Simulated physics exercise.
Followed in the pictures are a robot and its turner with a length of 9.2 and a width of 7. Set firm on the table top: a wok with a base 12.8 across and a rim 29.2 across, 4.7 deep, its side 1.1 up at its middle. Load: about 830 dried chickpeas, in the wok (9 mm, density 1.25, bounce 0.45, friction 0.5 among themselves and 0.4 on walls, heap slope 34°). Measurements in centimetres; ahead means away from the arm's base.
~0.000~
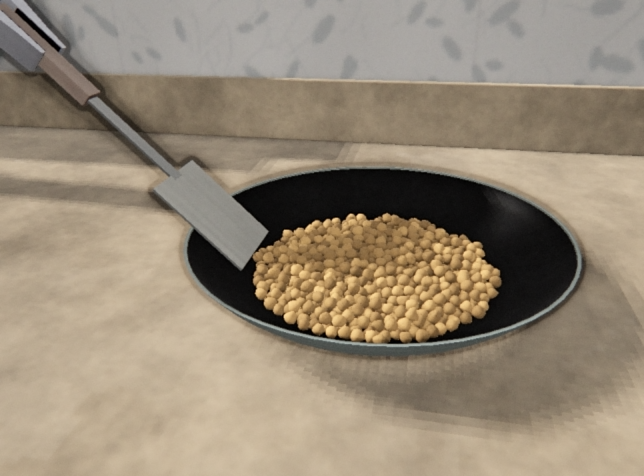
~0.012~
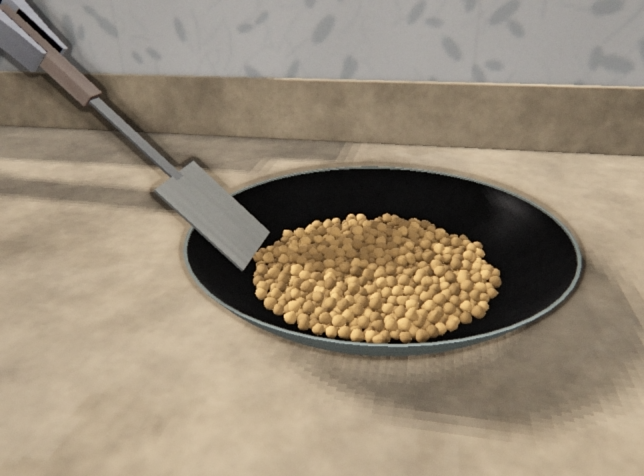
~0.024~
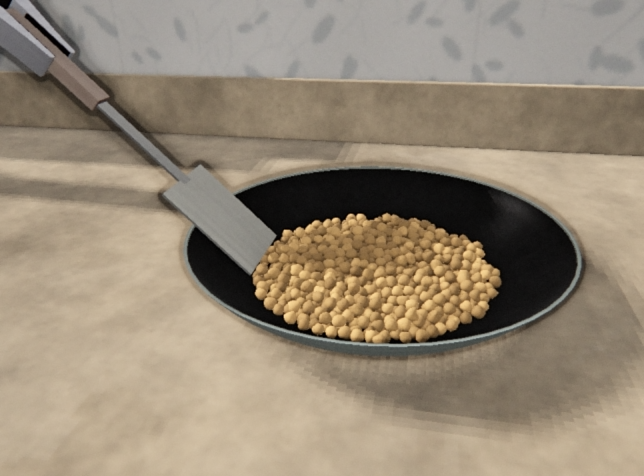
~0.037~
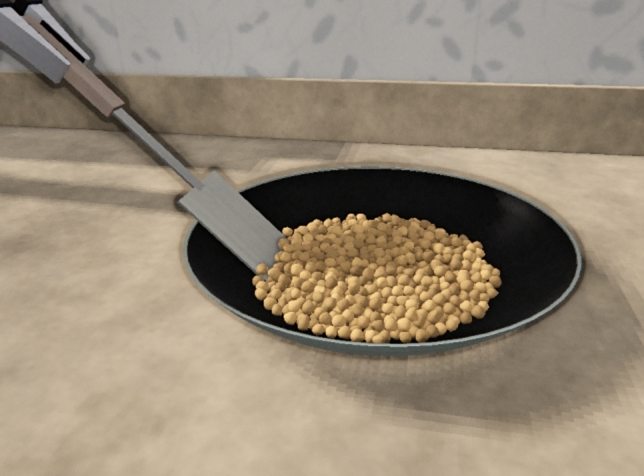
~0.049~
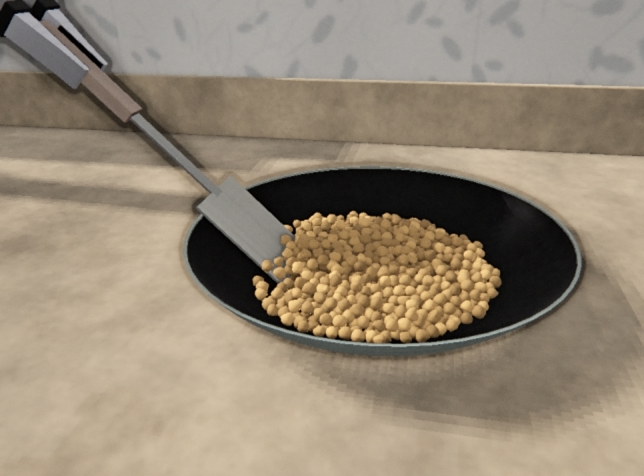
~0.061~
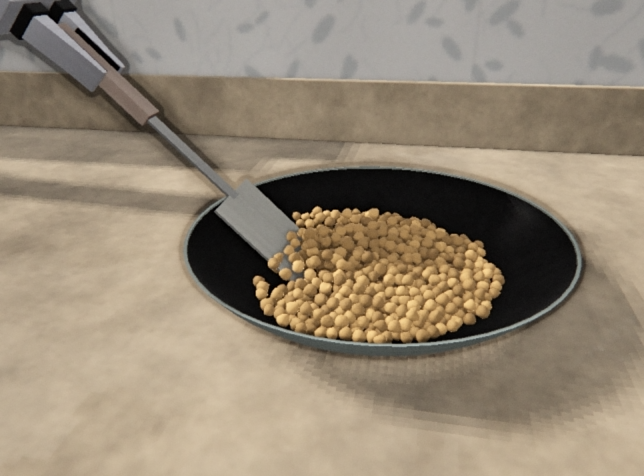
A gray turner held by a robot gripper at the upper left rests almost still, then slides rightward into the near-left side of a heap of tan chickpeas, nudging a few aside and onto its blade. The chickpeas sit in a black wok with a pale rim, right of center on a mottled beige table top. Behind is a gray leaf-patterned wall, all seen from slightly above by an unmoving camera.
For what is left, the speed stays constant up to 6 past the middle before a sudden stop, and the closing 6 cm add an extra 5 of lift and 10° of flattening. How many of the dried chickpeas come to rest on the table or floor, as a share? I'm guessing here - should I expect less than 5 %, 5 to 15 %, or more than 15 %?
You should expect 5 to 15 %.
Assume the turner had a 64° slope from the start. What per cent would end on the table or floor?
Somewhere around 10 per cent would end on the table or floor.
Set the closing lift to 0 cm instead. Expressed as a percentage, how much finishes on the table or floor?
You'd expect near 0 percent of it there.
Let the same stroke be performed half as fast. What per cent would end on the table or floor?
Estimated result: Some 0 %.
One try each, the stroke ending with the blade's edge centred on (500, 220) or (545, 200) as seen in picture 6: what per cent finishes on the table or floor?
I'd say some 20 per cent, then some 30 per cent.
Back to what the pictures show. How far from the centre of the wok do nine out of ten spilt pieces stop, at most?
About 75 cm from the centre.
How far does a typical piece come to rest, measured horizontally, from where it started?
Roughly 3 cm.
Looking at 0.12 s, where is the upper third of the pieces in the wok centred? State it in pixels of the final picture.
Around (401, 249).
After 0.09 s, sloping 44°, highest piece 7 above the table; 833 in the wok.
After 0.12 s, sloping 41°, highest piece 8 above the table; 833 in the wok.
After 0.34 s, sloping 34°, highest piece 12 above the table; 746 in the wok, 50 on the table or floor, 37 on the blade or in flight.
After 1.38 s, sloping 34°, highest piece 4 above the table; 746 in the wok, 87 on the table or floor.
In the end, 746 in the wok, 87 on the table or floor. That is 10 % on the table or floor.
